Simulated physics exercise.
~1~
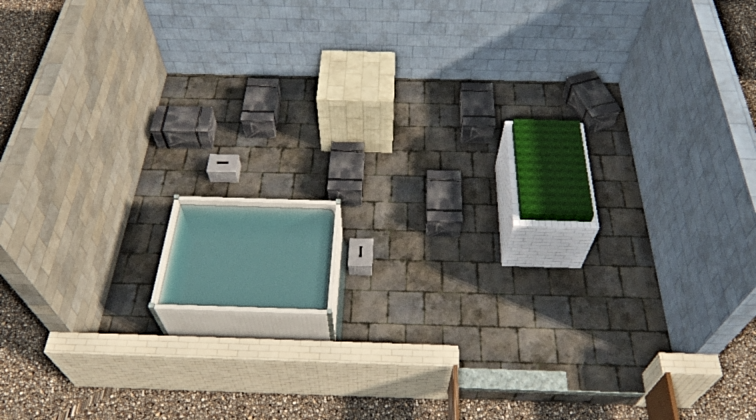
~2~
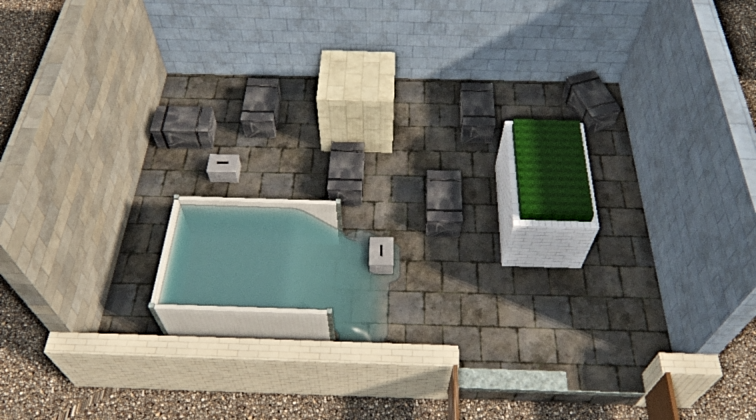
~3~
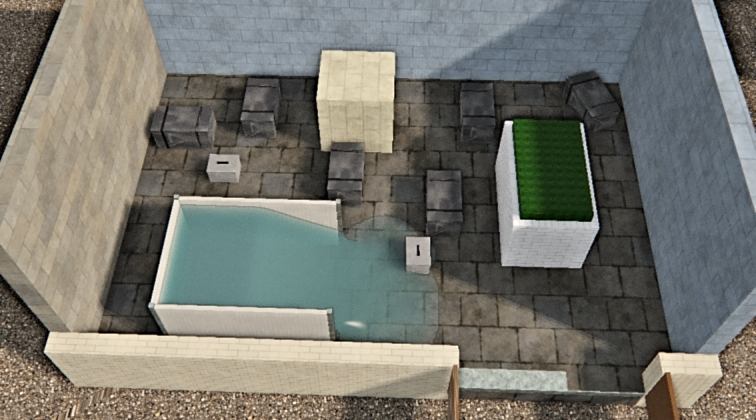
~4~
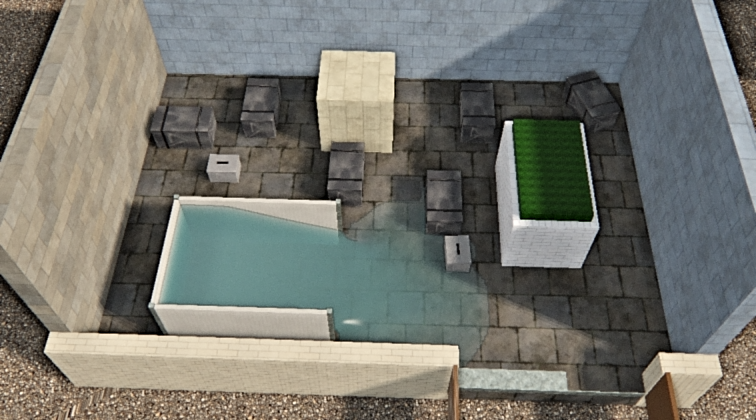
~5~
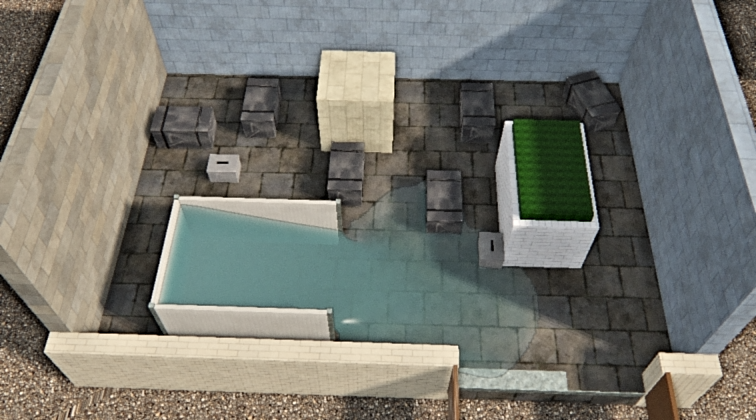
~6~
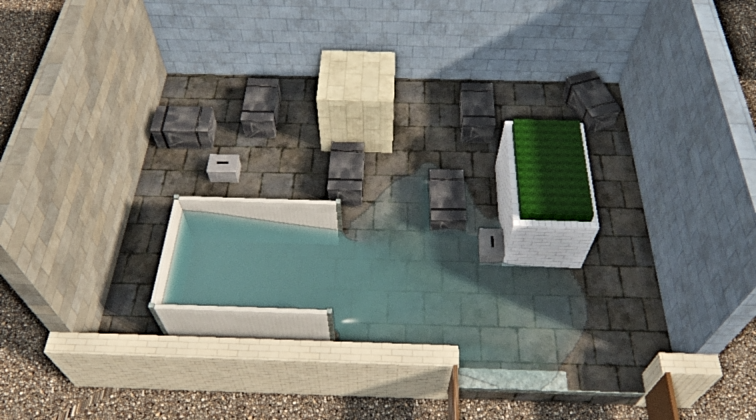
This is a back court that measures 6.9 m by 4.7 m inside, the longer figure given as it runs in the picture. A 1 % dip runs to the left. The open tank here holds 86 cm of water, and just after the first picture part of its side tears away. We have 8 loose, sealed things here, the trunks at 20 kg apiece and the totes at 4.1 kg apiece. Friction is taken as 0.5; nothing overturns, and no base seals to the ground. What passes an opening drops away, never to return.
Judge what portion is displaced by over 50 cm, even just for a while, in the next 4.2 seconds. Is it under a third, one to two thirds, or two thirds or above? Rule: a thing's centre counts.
My guess is it is going to land in the middle band.
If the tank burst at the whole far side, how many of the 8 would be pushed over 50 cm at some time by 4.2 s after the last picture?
The answer would then be 7.
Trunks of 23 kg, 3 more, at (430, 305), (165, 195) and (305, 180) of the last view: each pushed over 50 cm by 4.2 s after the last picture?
Beyond it, within it, within it.
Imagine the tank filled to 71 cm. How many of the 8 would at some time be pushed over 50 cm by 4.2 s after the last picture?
2.
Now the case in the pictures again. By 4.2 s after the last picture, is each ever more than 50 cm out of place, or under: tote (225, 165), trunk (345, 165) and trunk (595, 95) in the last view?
Listed in sequence: Lower; lower; higher for the last.
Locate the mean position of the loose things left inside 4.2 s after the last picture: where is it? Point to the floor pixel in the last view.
Centred roughly on (380, 136).
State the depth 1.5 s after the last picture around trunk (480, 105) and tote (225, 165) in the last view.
Depth approx. 5 cm / 0 cm.
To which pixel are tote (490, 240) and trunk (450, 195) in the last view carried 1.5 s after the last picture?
Around (549, 277) and (473, 120).
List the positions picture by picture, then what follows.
The first picture shows a tote at (361, 252), on the bottom; a trunk at (445, 195), on the bottom; 2.7 m2 under water; 0 of 8 have shifted.
The second picture shows a tote at (381, 251), on the bottom, 26 cm from its start; a trunk at (445, 195) rests on the ground; 3.6 m2 under water; 1 of 8 have shifted.
The third picture shows a tote at (418, 251) rests on the ground, 72 cm from its start; a trunk at (445, 195) rests on the ground; 4.9 m2 under water; 1 of 8 have shifted.
The fourth picture shows a tote at (458, 249), on the bottom, 122 cm from its start; a trunk at (445, 195), on the bottom; water covers 6.2 m2; 1 of 8 have shifted.
The fifth picture shows a tote at (492, 246), on the bottom, 165 cm from its start; a trunk at (445, 195) rests on the ground; water covers 7.7 m2; 1 of 8 have shifted.
The sixth picture shows a tote at (492, 242), afloat, 166 cm from its start; a trunk at (448, 194), on the bottom, 4 cm from its start; 9.1 m2 under water; 1 of 8 have shifted.
Then, 0.4 s after the last picture 1 of 8 are over 50 cm from their spots; 1 afloat.
Then, 1.5 s after the last picture 2 of 8 are over 50 cm from their spots; 2 afloat.
Then, 2.8 s after the last picture 2 of 8 are over 50 cm from their spots; 4 afloat.
Then, 4.2 s after the last picture 3 of 8 are over 50 cm from their spots, and 3 have been at some point; 4 afloat.
